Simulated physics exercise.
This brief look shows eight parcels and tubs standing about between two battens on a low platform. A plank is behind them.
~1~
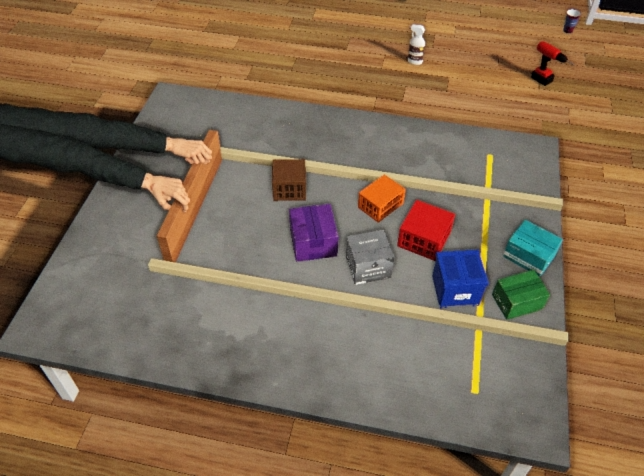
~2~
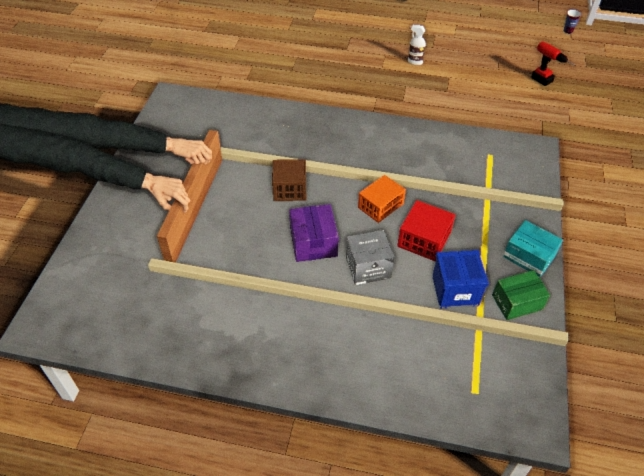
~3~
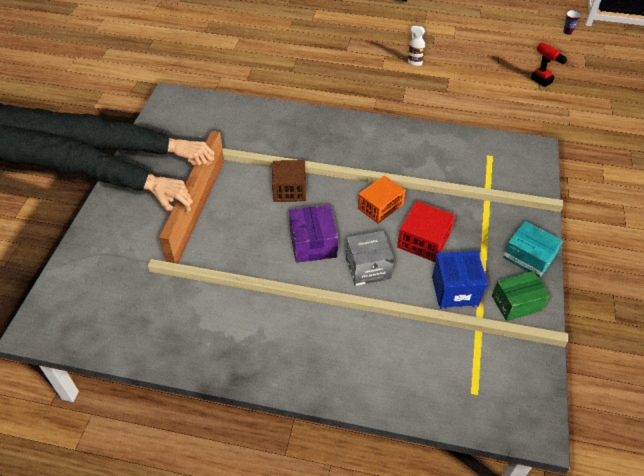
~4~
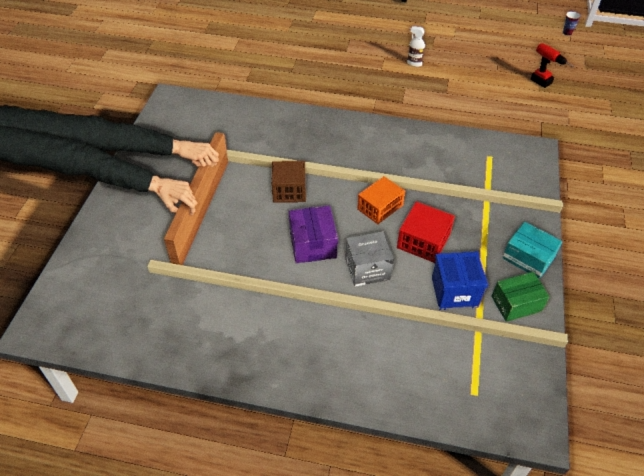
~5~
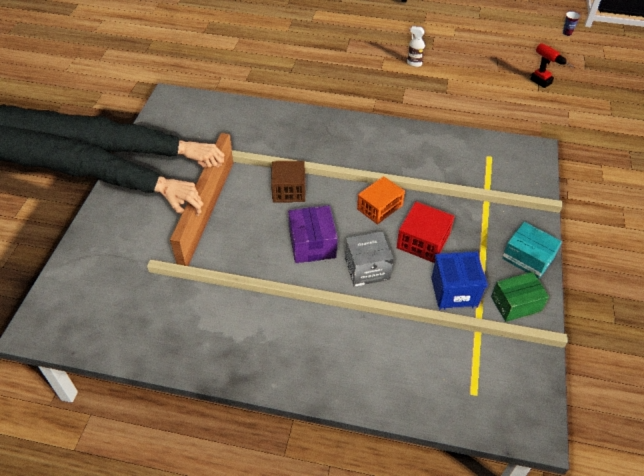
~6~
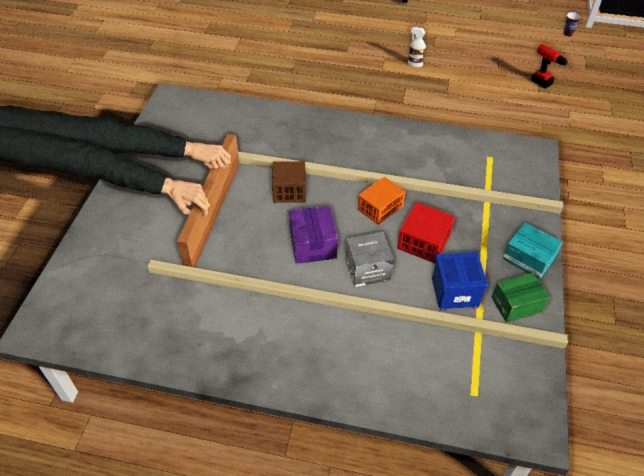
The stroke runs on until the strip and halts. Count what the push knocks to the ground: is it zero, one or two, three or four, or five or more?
Three or four.
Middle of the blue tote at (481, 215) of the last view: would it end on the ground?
In this case the blue tote does not stay.
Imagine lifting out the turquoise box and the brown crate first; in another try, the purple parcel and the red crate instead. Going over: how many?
First 2, then 1.
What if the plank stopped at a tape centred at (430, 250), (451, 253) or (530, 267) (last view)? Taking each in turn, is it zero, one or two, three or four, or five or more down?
1 or 2; 1 or 2; five or over.
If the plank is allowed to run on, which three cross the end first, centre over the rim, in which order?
You'd see the green parcel first, then the turquoise box, then the blue tote.
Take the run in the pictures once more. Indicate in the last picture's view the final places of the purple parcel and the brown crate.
Roughly (507, 273), and the other roughly (505, 218).
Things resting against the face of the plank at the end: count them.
The count is 2.
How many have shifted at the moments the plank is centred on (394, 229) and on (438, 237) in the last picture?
I make it 7 at the first spot and 8 at the other.
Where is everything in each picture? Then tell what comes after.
Turquoise box (532, 248); green parcel (520, 295); blue tote (459, 279); plank (193, 194); tape (484, 256), in the first frame.
Green parcel (520, 295); red crate (426, 231), in the second frame.
Blue tote (458, 280); orange crate (381, 199), in the third frame.
Turquoise box (532, 250); plank (199, 197), in the fourth frame.
Green parcel (519, 297); grey box (368, 259), in the fifth frame.
Turquoise box (532, 251); green parcel (520, 297); blue tote (458, 282); plank (211, 199); tape (484, 259), in the sixth frame.
A little later, none off yet; turquoise box at rest near (532, 251); green parcel at rest near (520, 297); blue tote at rest near (458, 282).
Next, none off yet; turquoise box at rest near (532, 251); green parcel at rest near (520, 297); blue tote moving near (463, 283).
Later still, none off yet; turquoise box shifted a little near (546, 254); green parcel tilted a little near (580, 317); blue tote shifted well along near (534, 299).
When it is over, the number that fall off is three or four; down, blue tote, green parcel and turquoise box.
